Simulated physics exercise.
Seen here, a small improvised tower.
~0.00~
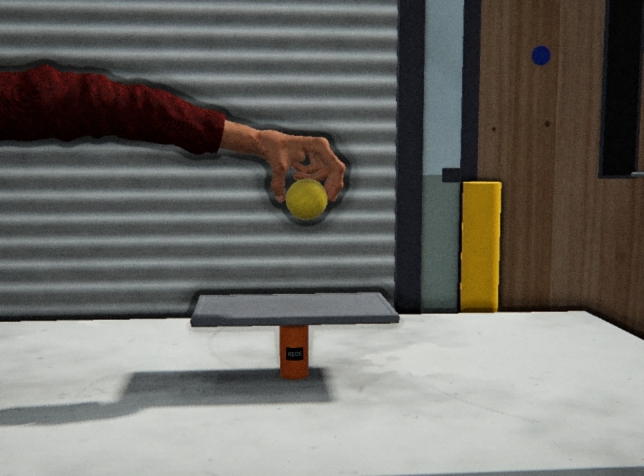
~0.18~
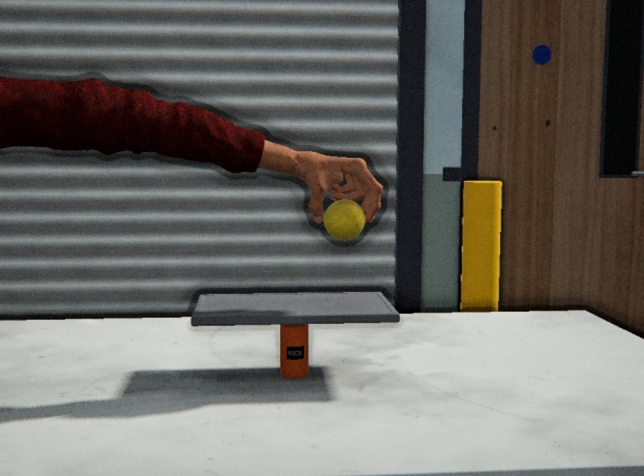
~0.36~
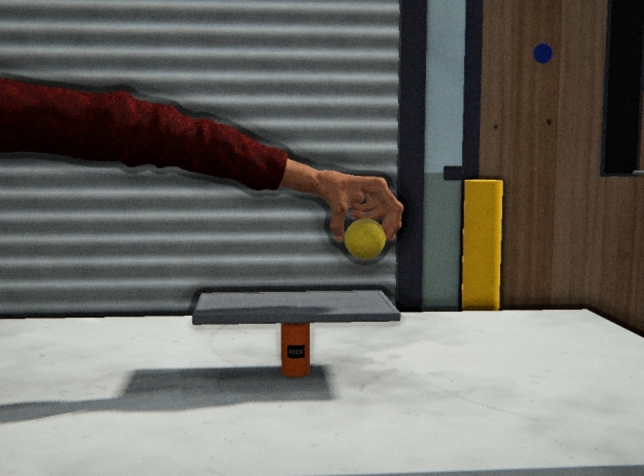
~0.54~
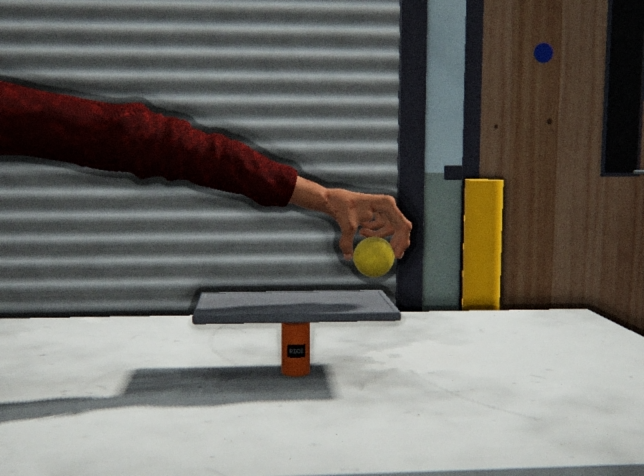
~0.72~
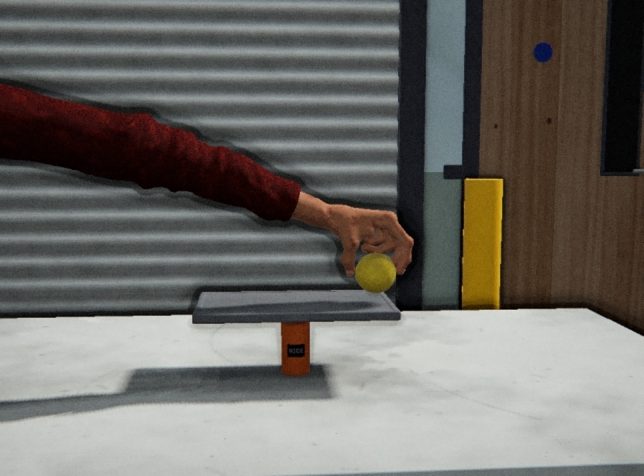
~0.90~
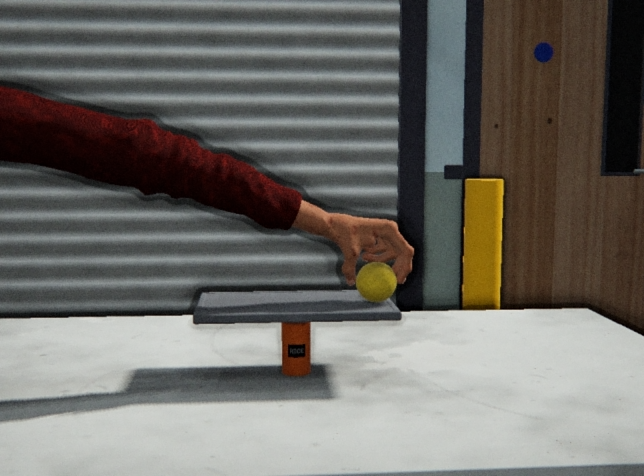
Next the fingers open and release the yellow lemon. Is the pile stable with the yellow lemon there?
It loses its balance.
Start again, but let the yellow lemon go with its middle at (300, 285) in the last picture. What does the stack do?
Then it holds.
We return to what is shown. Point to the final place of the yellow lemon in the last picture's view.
At about (447, 355).
Around 1.30 s, yellow lemon now fallen; grey lid rocked 50° from its first pose.
Around 1.60 s, grey lid rocked 34° from its first pose.
Finally (3.5 s), fallen, yellow lemon; moved from the start, grey lid; orange shaker still in place. Final places as the last picture's camera would see them, yellow lemon near (446, 355). The stack comes apart.
